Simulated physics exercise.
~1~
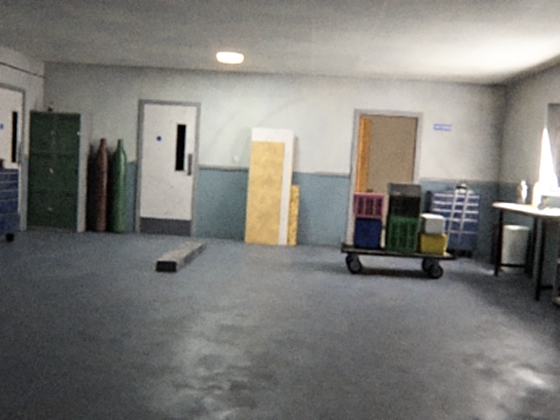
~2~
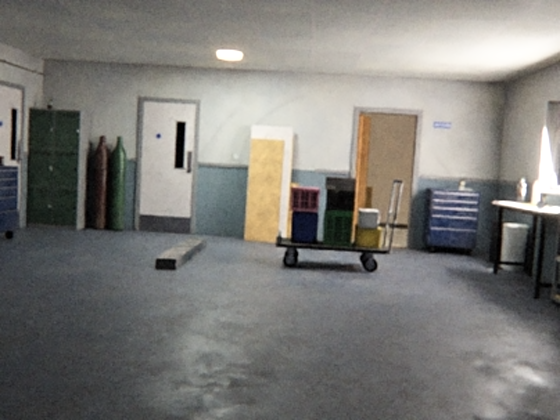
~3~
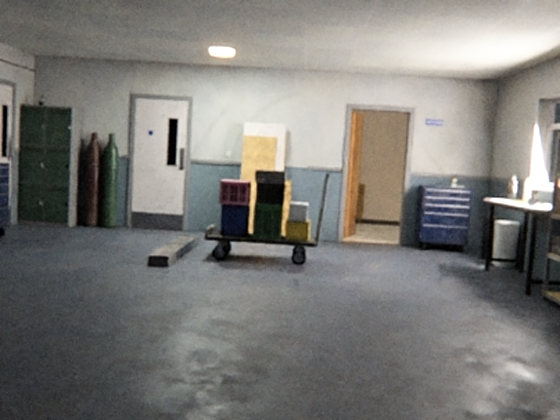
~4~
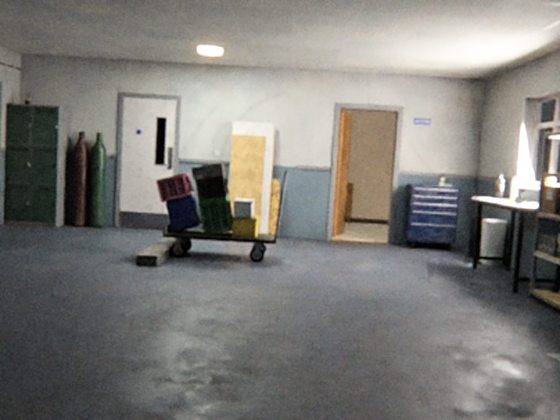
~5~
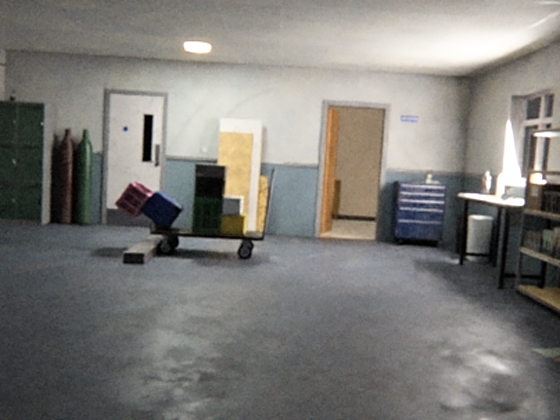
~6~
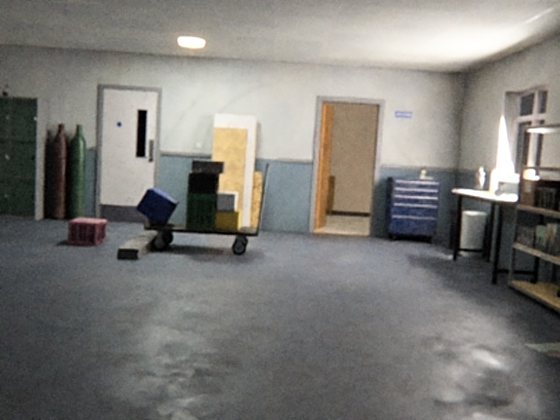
A loaded trolley rolls left into a kerb, tipping a blue box and spilling a pink crate.
